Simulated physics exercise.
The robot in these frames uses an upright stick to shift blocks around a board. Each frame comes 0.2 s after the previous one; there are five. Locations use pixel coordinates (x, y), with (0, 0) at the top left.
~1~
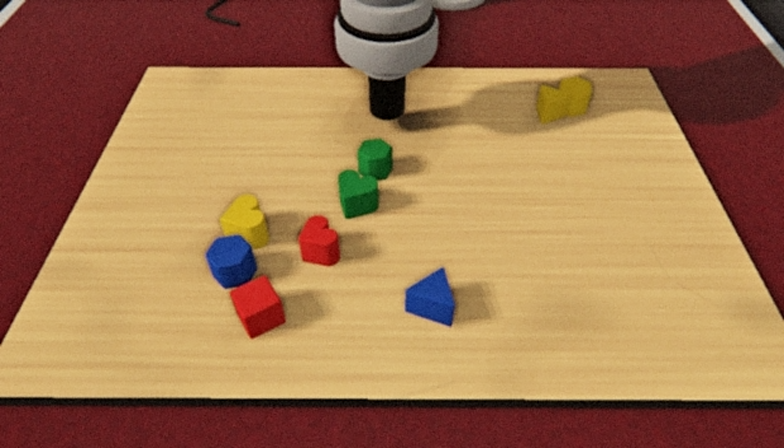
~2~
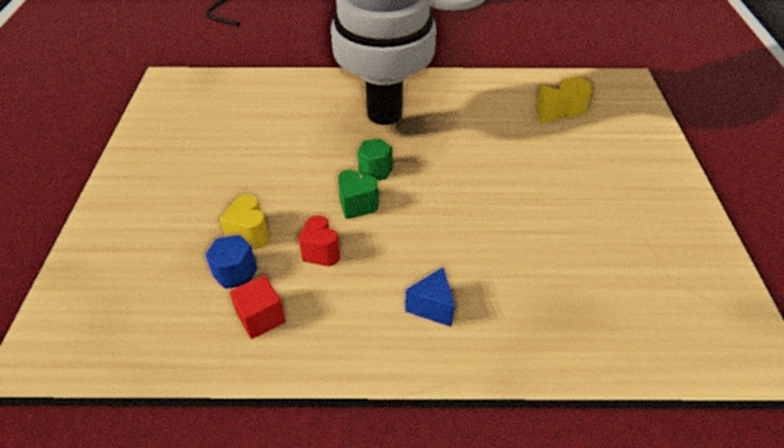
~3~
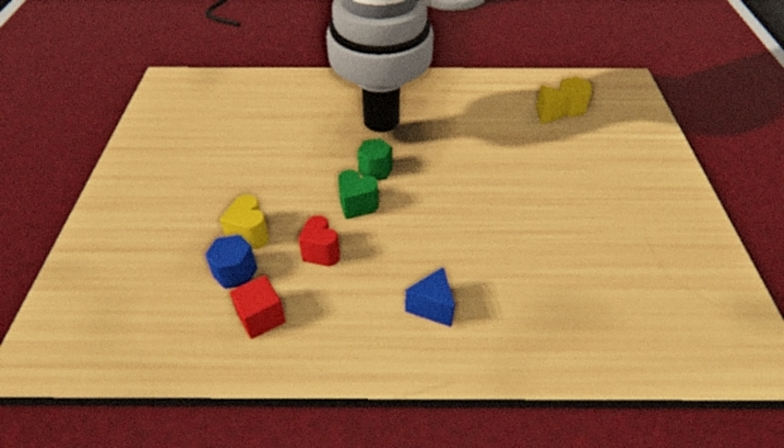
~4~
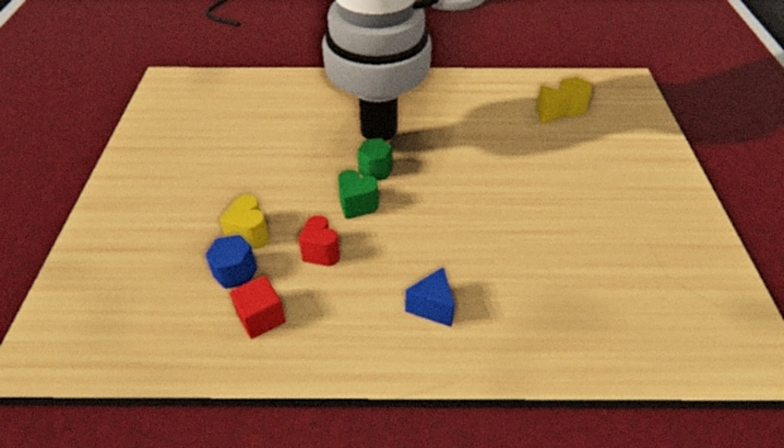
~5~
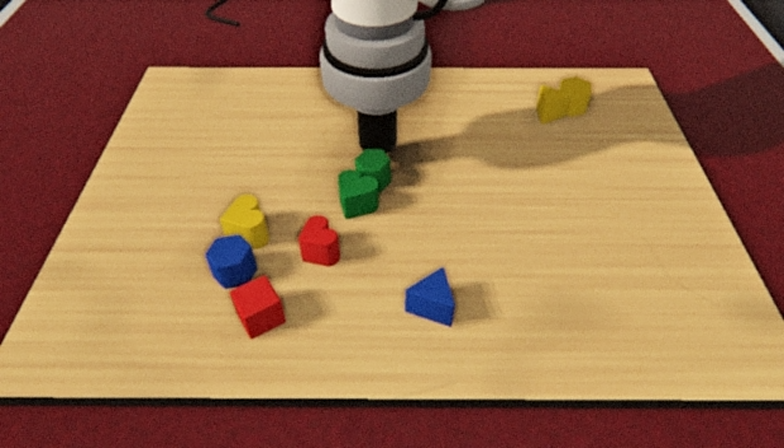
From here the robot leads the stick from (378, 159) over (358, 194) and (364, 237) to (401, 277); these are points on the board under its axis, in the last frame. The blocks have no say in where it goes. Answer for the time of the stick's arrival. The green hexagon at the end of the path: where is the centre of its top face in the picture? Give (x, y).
The point I'd pick in the picture is (373, 281).
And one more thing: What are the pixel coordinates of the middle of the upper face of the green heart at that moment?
At the end it should sit near (328, 270).
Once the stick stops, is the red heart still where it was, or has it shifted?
It travels a centimetre or more.
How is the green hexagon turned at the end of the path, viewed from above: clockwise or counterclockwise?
From above, the turn goes clockwise.
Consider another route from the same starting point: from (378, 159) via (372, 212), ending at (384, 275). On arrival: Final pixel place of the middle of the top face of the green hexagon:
I'd expect the centre of its top face to be at (360, 282).
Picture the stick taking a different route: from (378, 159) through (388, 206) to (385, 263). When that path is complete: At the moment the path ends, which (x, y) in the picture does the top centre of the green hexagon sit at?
I'd guess (349, 260).
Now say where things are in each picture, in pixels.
In the first picture, lower end of the stick (387, 111), tops of blocks, red heart (318, 230), green heart (356, 183), green hexagon (375, 148), blue three-sided block (434, 286).
In the second picture, stick (385, 116), blocks as before.
In the third picture, stick (382, 123), blocks as before.
In the fourth picture, stick (379, 132), blocks as before.
In the fifth picture, stick (378, 144), red heart (318, 230), green heart (356, 183), green hexagon (373, 159), blue three-sided block (434, 286).
On the path given first. One third of the way, stick (357, 181); red heart (312, 236); green heart (339, 219); green hexagon (357, 198).
Two thirds of the way, stick (363, 223); red heart (296, 253), turned 40° clockwise; green heart (329, 261), turned 30° clockwise; green hexagon (360, 245).
At the end, stick (401, 263); red heart (296, 253), turned 40° clockwise; green heart (328, 270), turned 60° clockwise; green hexagon (373, 281), turned 85° clockwise; blue three-sided block not moved.
